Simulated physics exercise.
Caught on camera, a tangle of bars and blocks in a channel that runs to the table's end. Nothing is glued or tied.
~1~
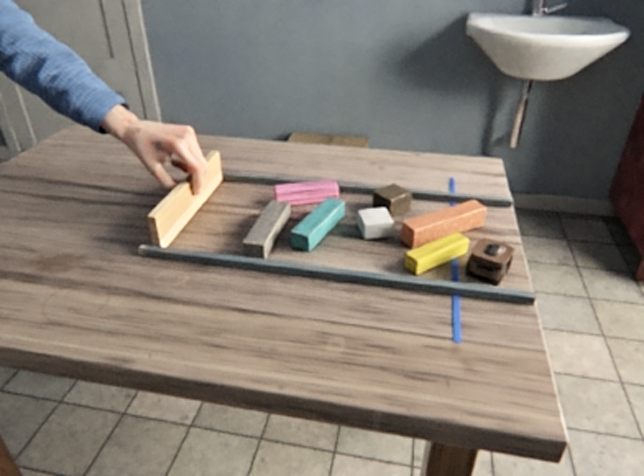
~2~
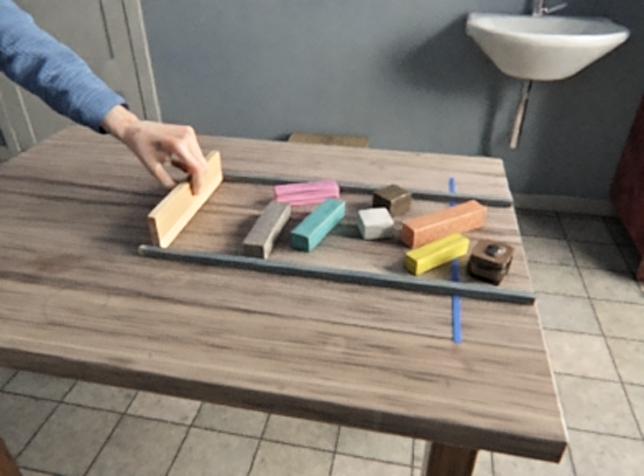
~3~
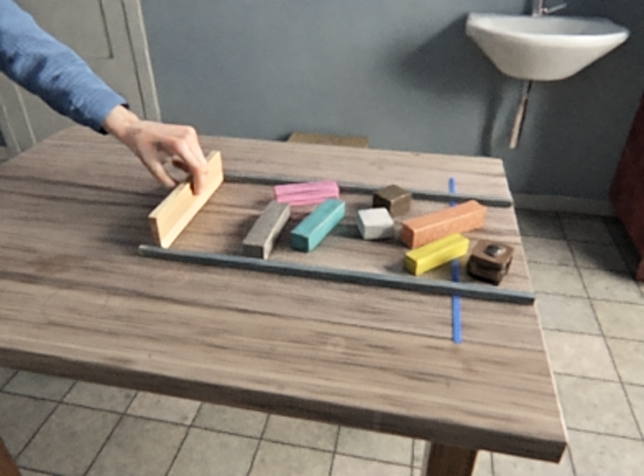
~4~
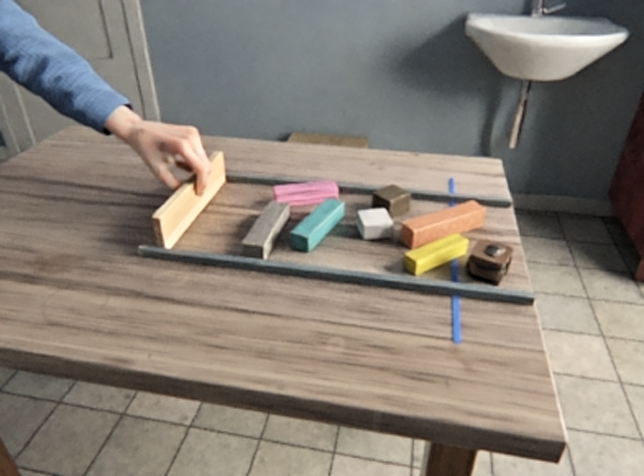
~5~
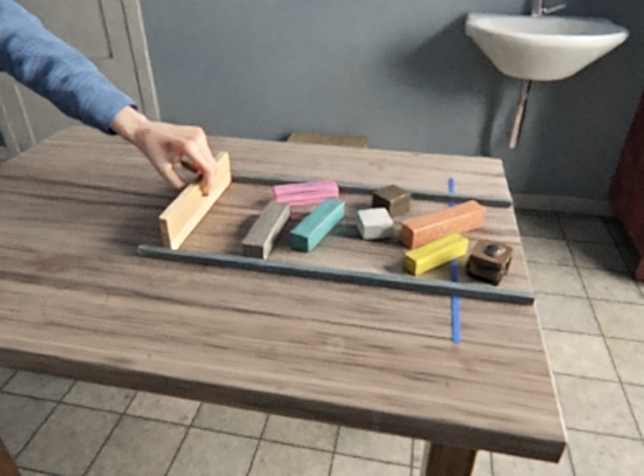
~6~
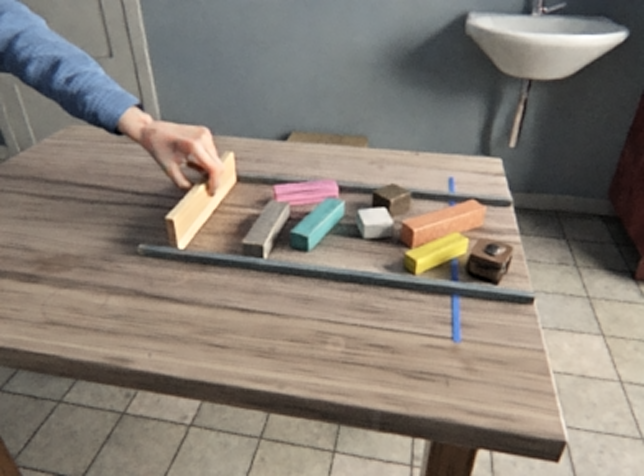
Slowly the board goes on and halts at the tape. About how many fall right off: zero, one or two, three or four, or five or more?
The number that fall off is one or two.
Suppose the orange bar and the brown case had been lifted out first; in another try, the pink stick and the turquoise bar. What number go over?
It would be 0 and 0.
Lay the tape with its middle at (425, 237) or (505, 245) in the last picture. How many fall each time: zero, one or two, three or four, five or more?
The falls would be zero; 5 or more.
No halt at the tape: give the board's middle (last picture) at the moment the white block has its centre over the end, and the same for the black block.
For the white block at (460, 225), for the black block at (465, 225).
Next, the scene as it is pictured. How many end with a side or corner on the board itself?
The number is 2.
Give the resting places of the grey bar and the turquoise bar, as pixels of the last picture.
The grey bar stops around (466, 249); the turquoise bar around (488, 240).
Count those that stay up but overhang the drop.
4 of them.
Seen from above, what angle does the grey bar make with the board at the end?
Roughly 0° out of line.
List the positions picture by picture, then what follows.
In the first picture, brown case (490, 261); orange bar (444, 224); yellow stick (437, 253); board (190, 196); tape (454, 240).
In the second picture, orange bar (444, 224); board (190, 196).
In the third picture, yellow stick (437, 253); grey bar (268, 229).
In the fourth picture, brown case (489, 262); white block (375, 224).
In the fifth picture, orange bar (444, 224); turquoise bar (319, 224).
In the sixth picture, brown case (489, 261); orange bar (444, 223); yellow stick (436, 253); board (206, 197); tape (454, 240).
Soon after, none off yet; brown case at rest near (489, 261); orange bar at rest near (444, 223); yellow stick at rest near (436, 253).
After that, none off yet; brown case at rest near (489, 261); orange bar displaced a little near (458, 224); yellow stick at rest near (436, 253).
And then, none off yet; brown case displaced a little near (503, 266); orange bar displaced about its own width near (503, 224); yellow stick displaced a little near (469, 264).
In the end, the number that fall off is one or two; gone, orange bar and brown case.
